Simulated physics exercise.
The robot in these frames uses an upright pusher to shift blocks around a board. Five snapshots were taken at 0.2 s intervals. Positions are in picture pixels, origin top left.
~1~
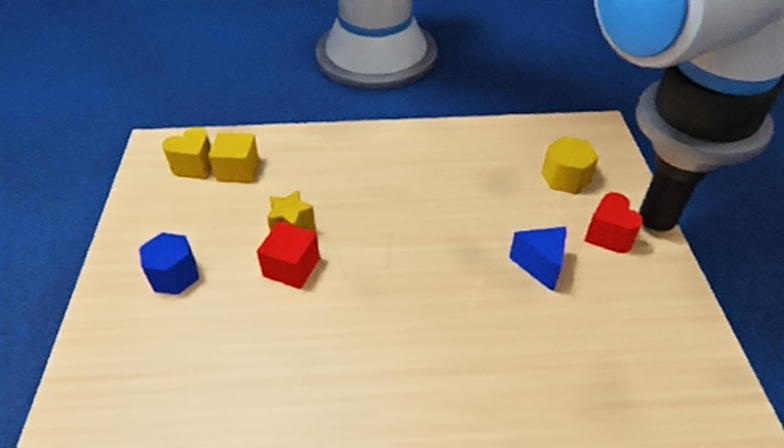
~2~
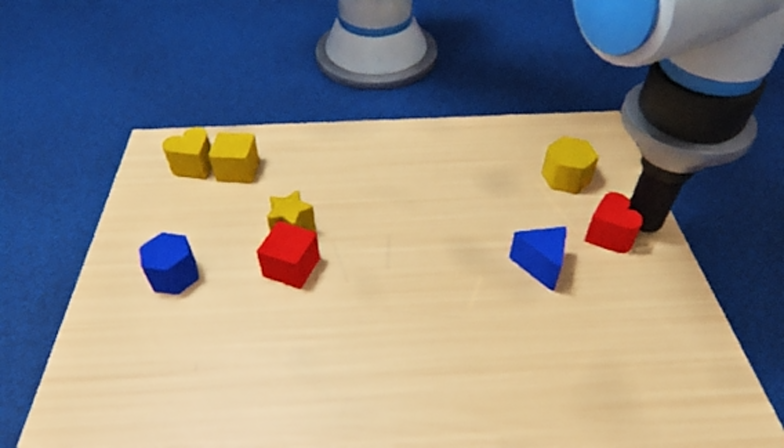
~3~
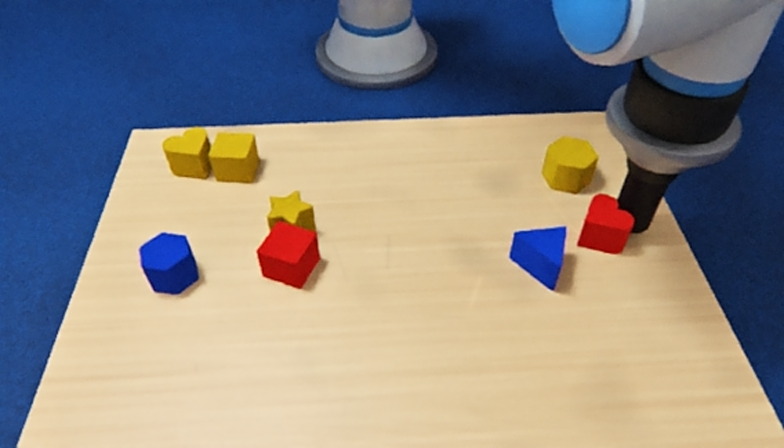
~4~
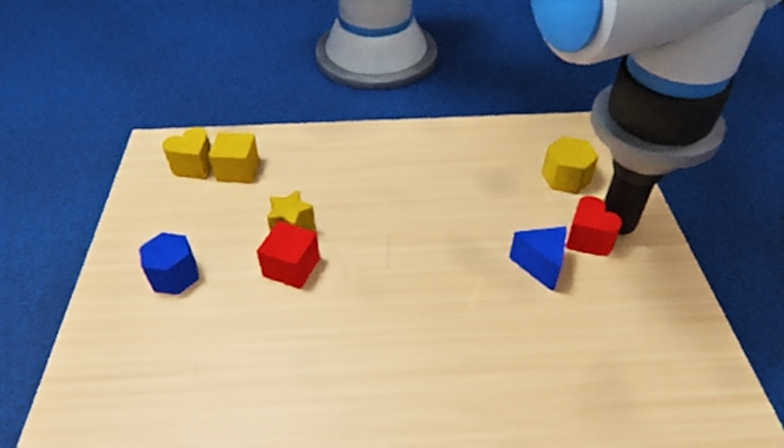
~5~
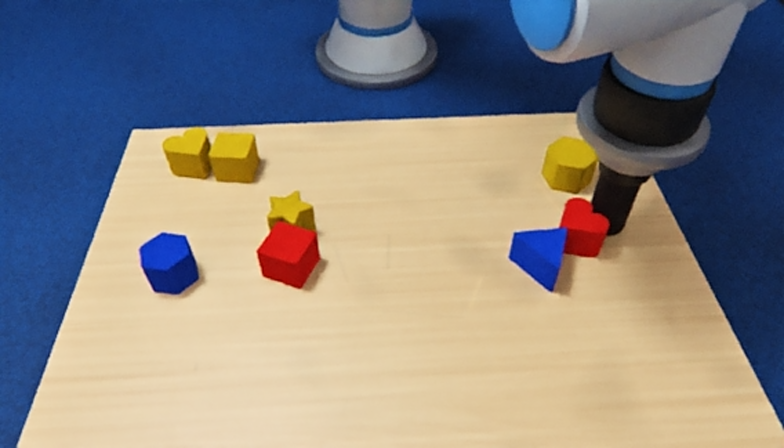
The robot's pusher moves left and nudges the red heart block toward the blue triangular block.
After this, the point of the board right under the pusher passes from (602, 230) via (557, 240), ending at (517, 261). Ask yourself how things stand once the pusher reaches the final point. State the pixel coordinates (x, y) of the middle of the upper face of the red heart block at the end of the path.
By then it is at (491, 247).
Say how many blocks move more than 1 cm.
Here I'd predict two blocks moving more than 1 cm.
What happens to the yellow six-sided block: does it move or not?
From what I can tell, it will keep its place.
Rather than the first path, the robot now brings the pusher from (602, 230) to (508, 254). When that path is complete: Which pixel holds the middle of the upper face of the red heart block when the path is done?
It sits at (483, 243).
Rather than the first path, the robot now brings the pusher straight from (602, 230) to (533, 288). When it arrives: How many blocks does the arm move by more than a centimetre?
My best guess is that a pair of blocks move over 1 cm.
What follows on the original path. Halfway along, pusher at (558, 233); blue three-sided block at (538, 256), turned 20° clockwise; red heart block at (534, 228).
At the end, pusher at (519, 253); blue three-sided block at (526, 276), turned 15° anticlockwise; yellow six-sided block in place; red heart block at (491, 247).
